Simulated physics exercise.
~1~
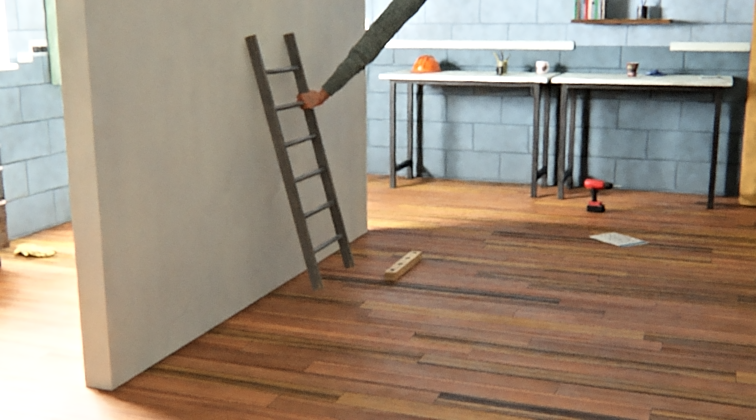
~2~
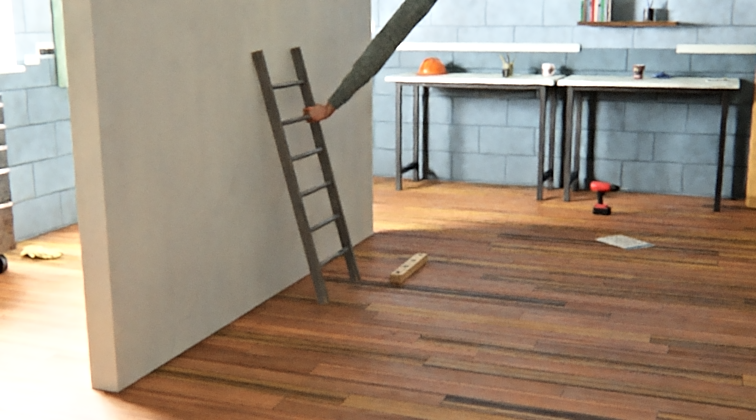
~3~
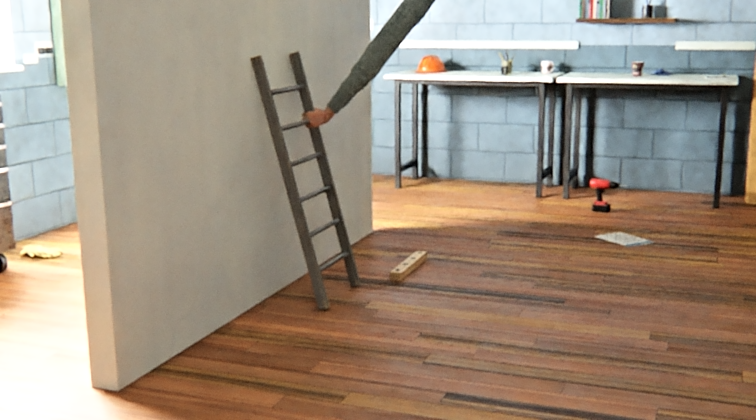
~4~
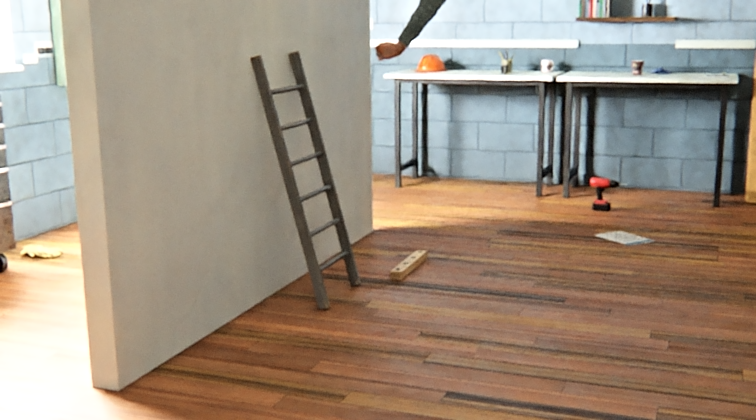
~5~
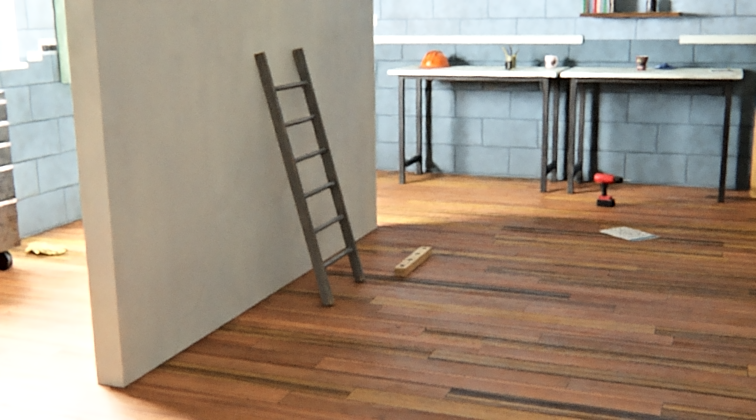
A hand held a grey, ladder-like gate slanted against a pale wall, with a small wooden batten nearby on the wood floor, and shifted it down slightly. Then the hand let go and drew away, and the gate stayed leaning there.
